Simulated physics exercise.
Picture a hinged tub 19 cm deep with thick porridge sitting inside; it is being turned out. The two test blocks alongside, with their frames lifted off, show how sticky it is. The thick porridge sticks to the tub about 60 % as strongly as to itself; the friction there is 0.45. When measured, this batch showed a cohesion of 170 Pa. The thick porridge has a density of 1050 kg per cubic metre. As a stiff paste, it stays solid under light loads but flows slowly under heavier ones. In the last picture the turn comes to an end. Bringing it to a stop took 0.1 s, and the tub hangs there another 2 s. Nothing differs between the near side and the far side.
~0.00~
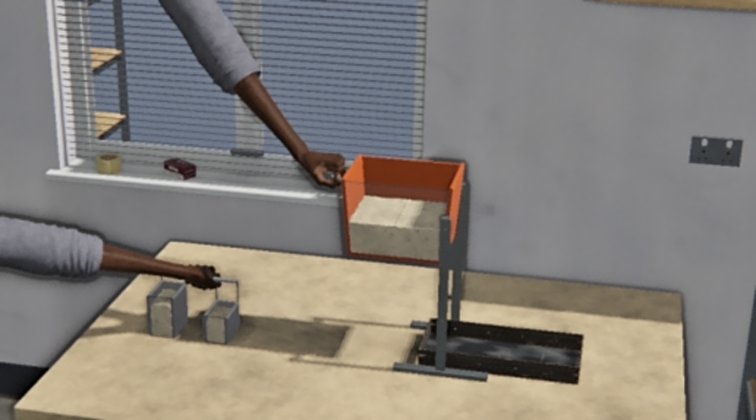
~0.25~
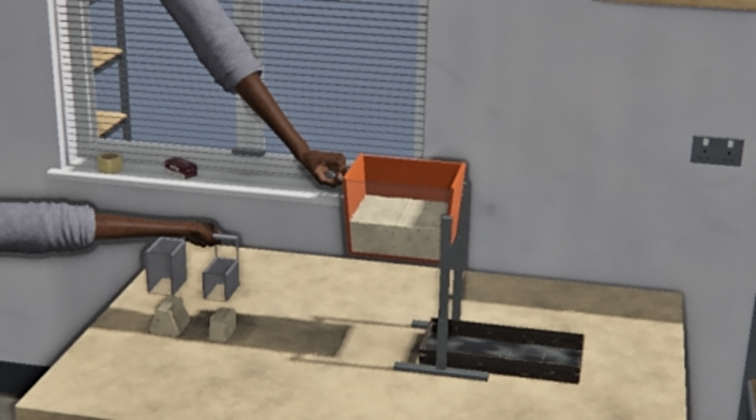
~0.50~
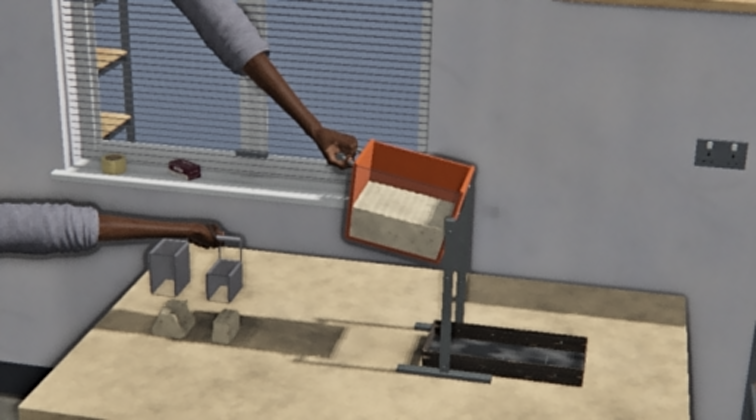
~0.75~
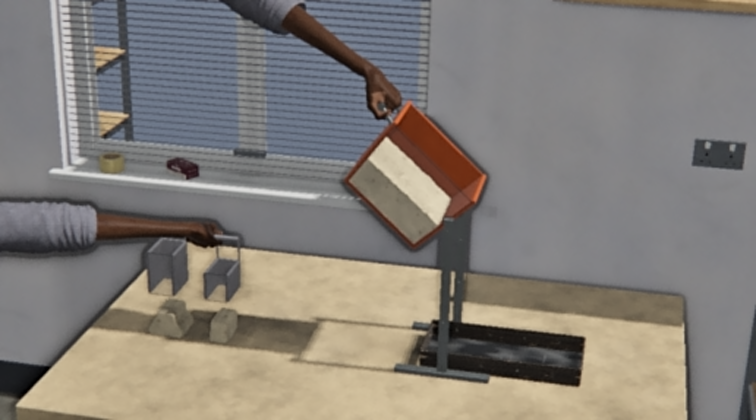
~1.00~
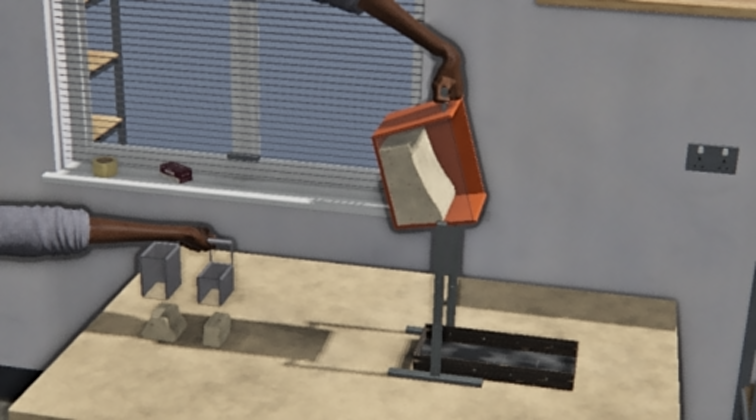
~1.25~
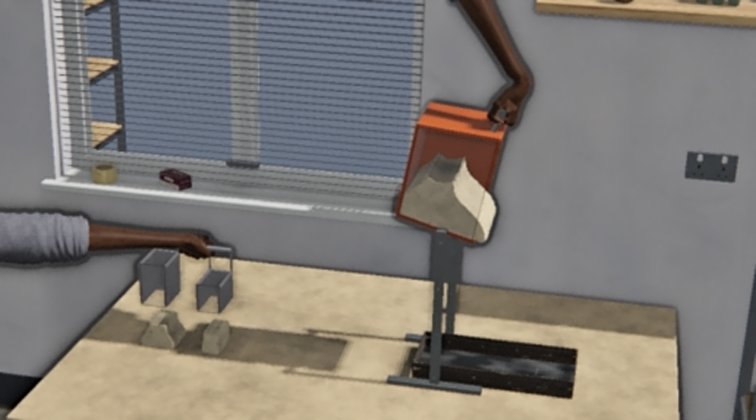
On a pale worktop by a window with blinds, one hand lifts two small metal moulds off two lumps of thick porridge, which slump slightly. Another hand swings an orange tub of the same porridge up and over to the right, and the pale mass inside slides and bulges toward its lower edge.
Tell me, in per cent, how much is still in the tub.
Something like 0 out of 100.
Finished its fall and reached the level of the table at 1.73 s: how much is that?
Some 50 % has got all the way down.
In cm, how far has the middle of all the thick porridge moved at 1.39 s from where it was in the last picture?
It has moved around 6 centimetres.
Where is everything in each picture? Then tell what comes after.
Handle-side rim at (345, 180), tilt 0 degrees; top of the thick porridge at (403, 226); blocks stand 9.7 cm, 6.2 cm (left to right), in the first picture.
Handle-side rim at (346, 180), tilt 0 degrees; top of the thick porridge at (404, 226); blocks stand 7.7 cm, 6.1 cm (left to right), in the second picture.
Handle-side rim at (357, 165), tilt 10 degrees; top of the thick porridge at (357, 207); blocks stand 7.2 cm, 6.0 cm (left to right), in the third picture.
Handle-side rim at (396, 126), tilt 42 degrees; top of the thick porridge at (371, 161); blocks stand 7.1 cm, 6.0 cm (left to right), in the fourth picture.
Handle-side rim at (450, 119), tilt 74 degrees; top of the thick porridge at (409, 145); blocks stand 7.1 cm, 6.0 cm (left to right), in the fifth picture.
Handle-side rim at (498, 143), tilt 100 degrees; top of the thick porridge at (429, 178); blocks stand 7.1 cm, 6.0 cm (left to right), in the sixth picture.
After 1.39 s, the tub is at 100 degrees and holds 69 %.
After 1.56 s, the tub is at 100 degrees and holds 42 %.
After 1.73 s, the tub is at 100 degrees and holds 32 %.
After 1.90 s, the tub is at 100 degrees and holds 29 %.
After 3.25 s, at the end, the tub is at 100 degrees and holds 0 %.
